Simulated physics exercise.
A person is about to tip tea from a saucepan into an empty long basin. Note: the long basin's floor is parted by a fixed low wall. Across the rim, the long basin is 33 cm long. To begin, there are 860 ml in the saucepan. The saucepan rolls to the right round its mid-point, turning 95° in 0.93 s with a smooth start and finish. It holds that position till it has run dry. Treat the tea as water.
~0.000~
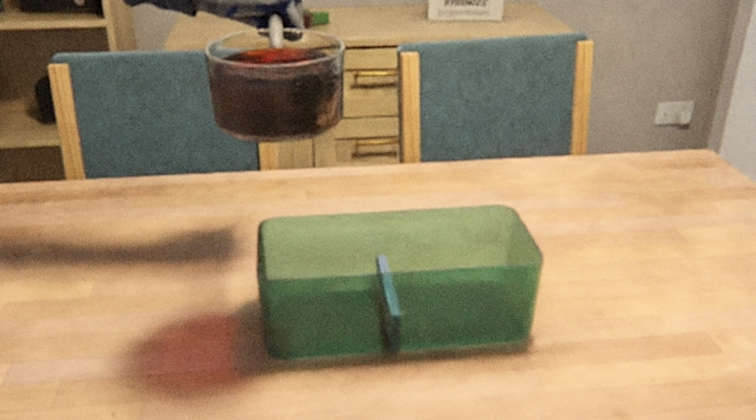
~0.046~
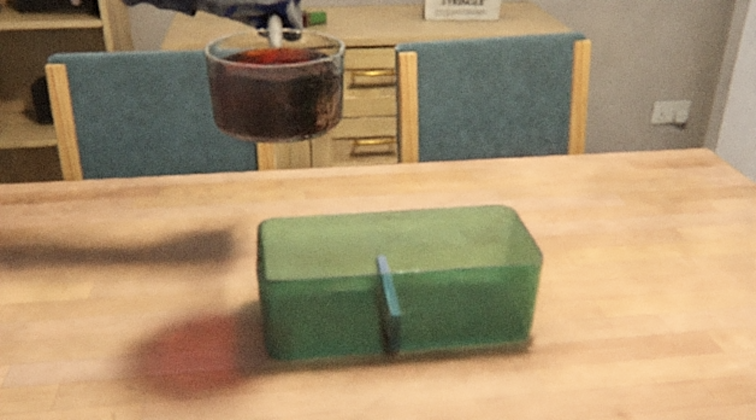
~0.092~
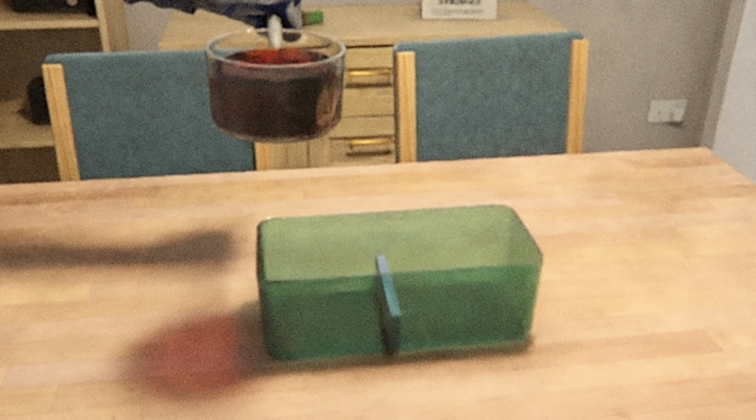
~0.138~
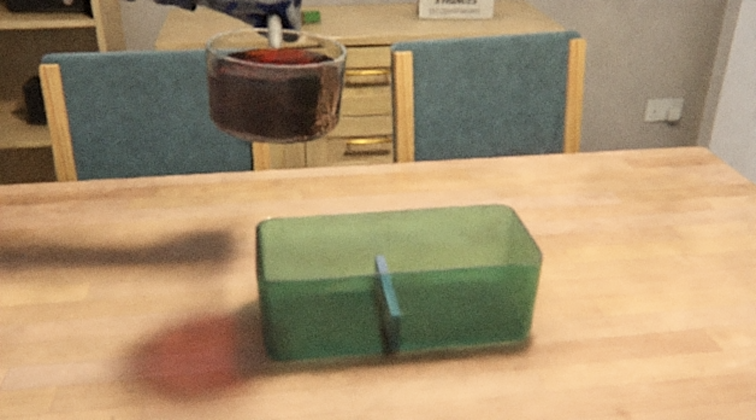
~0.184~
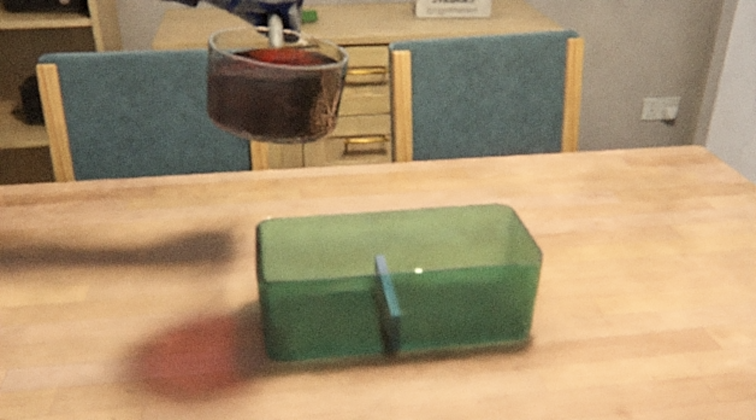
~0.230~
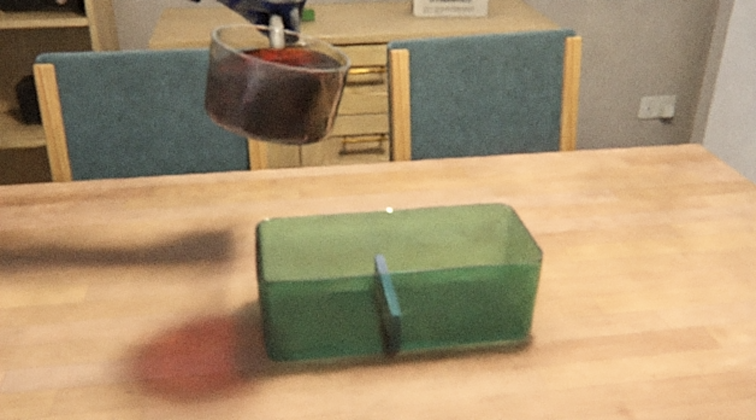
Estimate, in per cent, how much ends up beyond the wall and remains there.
Roughly 81 % ends up beyond the wall.
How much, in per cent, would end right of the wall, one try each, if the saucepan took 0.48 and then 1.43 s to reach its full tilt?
Respectively about 80 and 80 percent.
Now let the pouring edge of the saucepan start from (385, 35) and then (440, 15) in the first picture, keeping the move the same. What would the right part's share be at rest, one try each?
95 and 70 %.
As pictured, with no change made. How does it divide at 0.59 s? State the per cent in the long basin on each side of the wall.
Left roughly 1, right roughly 2.
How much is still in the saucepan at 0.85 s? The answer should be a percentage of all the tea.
Near 18 percent, more or less.
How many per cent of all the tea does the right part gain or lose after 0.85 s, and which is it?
The right part's share grows by around 24 per cent.
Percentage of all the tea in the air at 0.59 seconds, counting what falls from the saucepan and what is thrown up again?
Some 32 per cent, I reckon.
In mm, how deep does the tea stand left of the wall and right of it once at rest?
8 mm left, 32 mm right.
Then, 0.59 s in, the tilt is 67° and 65 per cent is still to pour, 1 is left of the wall and 2 right of it.
Then, 0.85 s in, the tilt is 93° and 18 per cent is still to pour, 3 is left of the wall and 57 right of it.
Then, 1.13 s in, the tilt is 95° and 4 per cent is still to pour, 11 is left of the wall and 78 right of it.
Then, 1.43 s in, the tilt is 95° and 1 per cent is still to pour, 16 is left of the wall and 81 right of it.
Finally, 17 per cent lies left of the wall, 81 right of it and 1 outside.
